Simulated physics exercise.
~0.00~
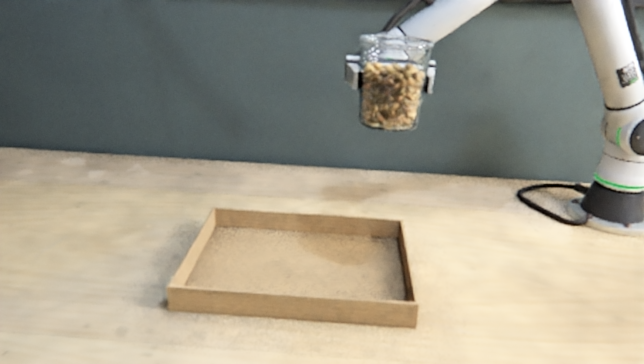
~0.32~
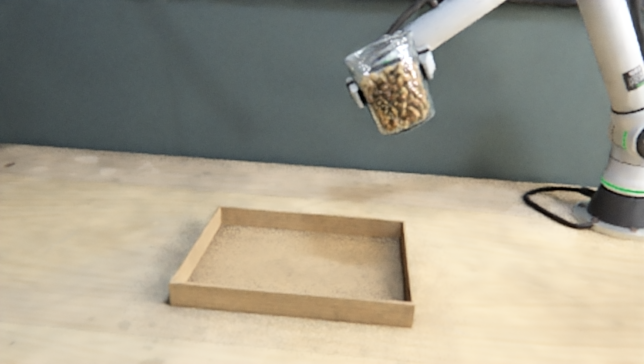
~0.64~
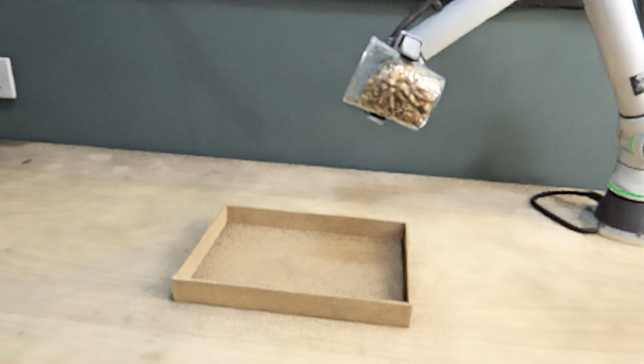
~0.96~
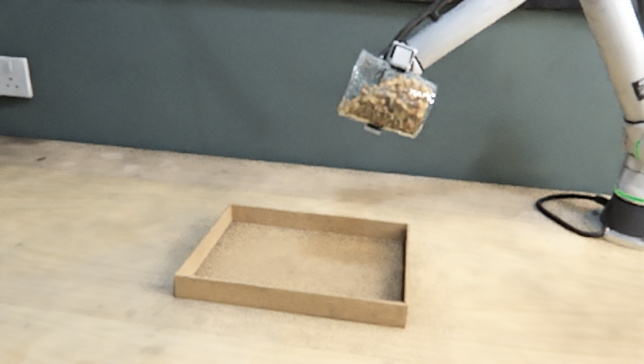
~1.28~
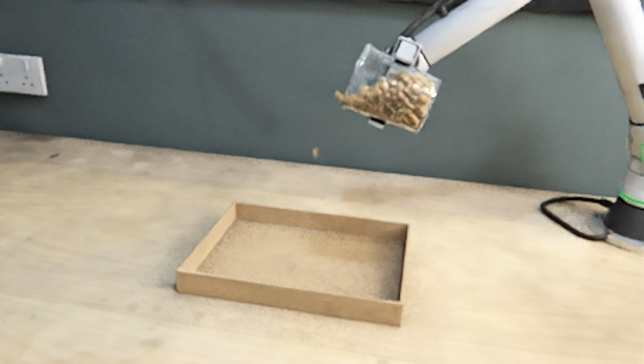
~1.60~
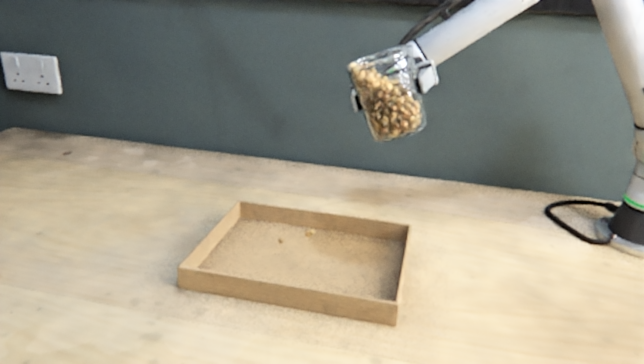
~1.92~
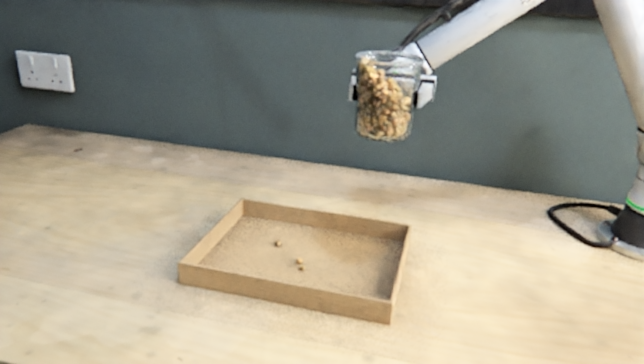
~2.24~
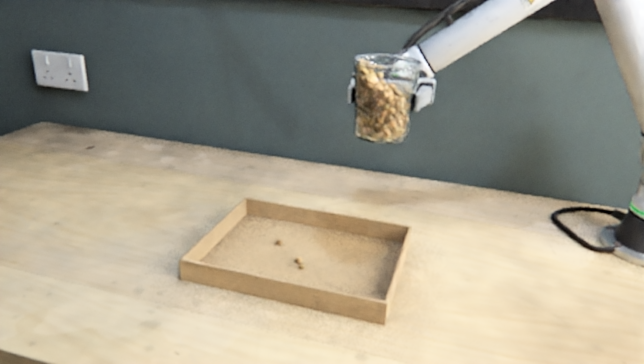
A robot arm holds a clear beaker of dried chickpeas upright above a shallow, empty brown tray on a pale wooden table. The gripper tips the beaker to the left until it lies nearly on its side, and the chickpeas slide toward its mouth. A single piece drops toward the tray while the rest stay bunched near the rim. The arm then swings the beaker back upright as a few pieces land and scatter below. At the end, the beaker hangs level and still mostly full, with three chickpeas resting in the tray.
